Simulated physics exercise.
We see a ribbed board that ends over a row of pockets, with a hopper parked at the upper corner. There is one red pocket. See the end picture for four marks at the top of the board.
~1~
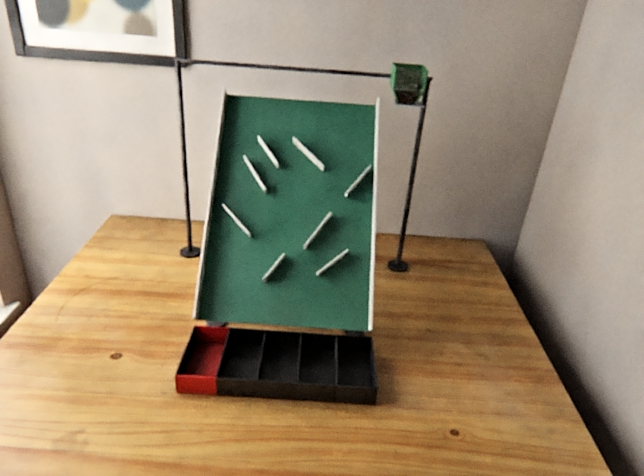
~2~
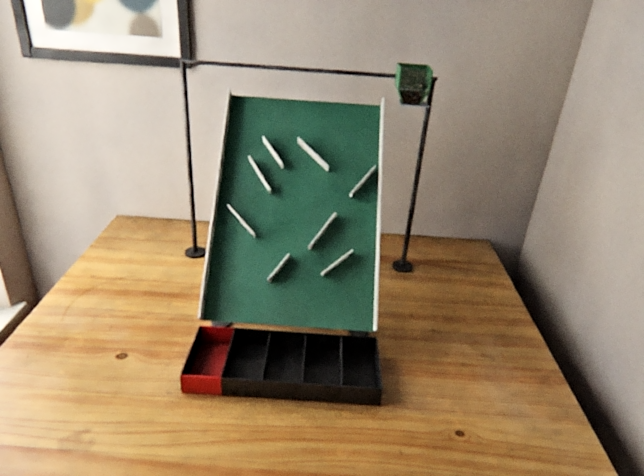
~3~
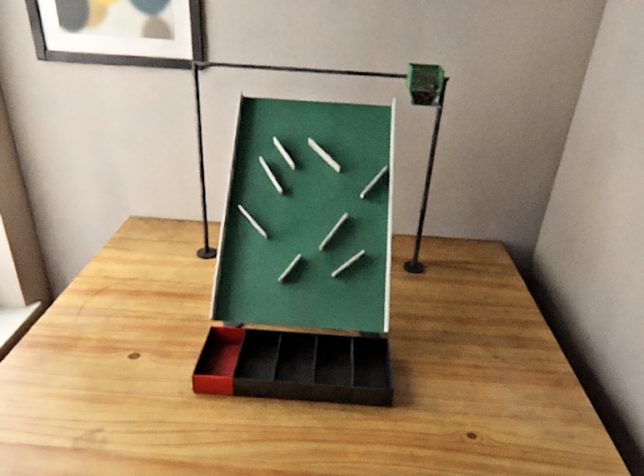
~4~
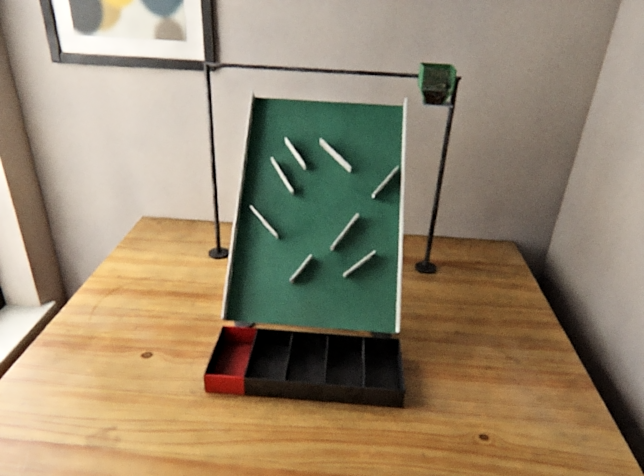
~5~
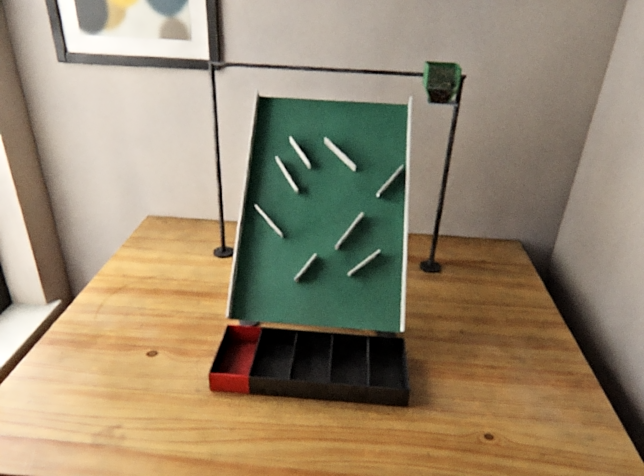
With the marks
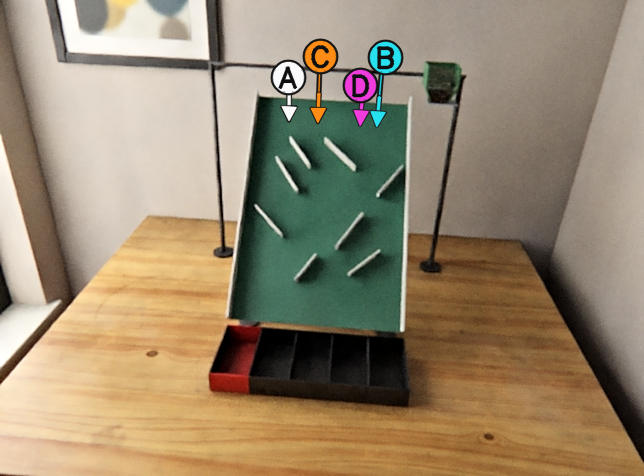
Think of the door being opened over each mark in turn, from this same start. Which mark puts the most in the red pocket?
The best mark is A.
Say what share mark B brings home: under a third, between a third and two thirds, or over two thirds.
Under a third.
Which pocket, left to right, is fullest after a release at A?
The first.
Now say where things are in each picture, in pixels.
In the first picture, hopper at (404, 99), chocolate balls, door shut.
In the second picture, ribs (263, 136) to (282, 164), (298, 137) to (328, 166), (249, 156) to (270, 189).
In the third picture, ribs (362, 194) to (386, 166), (239, 206) to (265, 235), (320, 247) to (347, 213).
In the fourth picture, ribs (290, 280) to (311, 255), (344, 274) to (375, 251).
In the fifth picture, red pocket at (229, 382), number 1 of 5 from the left.
On the marked copy, mark A meets the board at (289, 115); mark B meets the board at (377, 121); mark C meets the board at (318, 117); mark D meets the board at (360, 120).
With A, about a third in the red pocket, about half in other pockets, about a quarter outside the box.
With B, a stray few in the red pocket, most in other pockets, a small part outside the box.
With C, a small part in the red pocket, about two thirds in other pockets, about a quarter outside the box.
With D, a small part in the red pocket, most in other pockets, a small part outside the box.
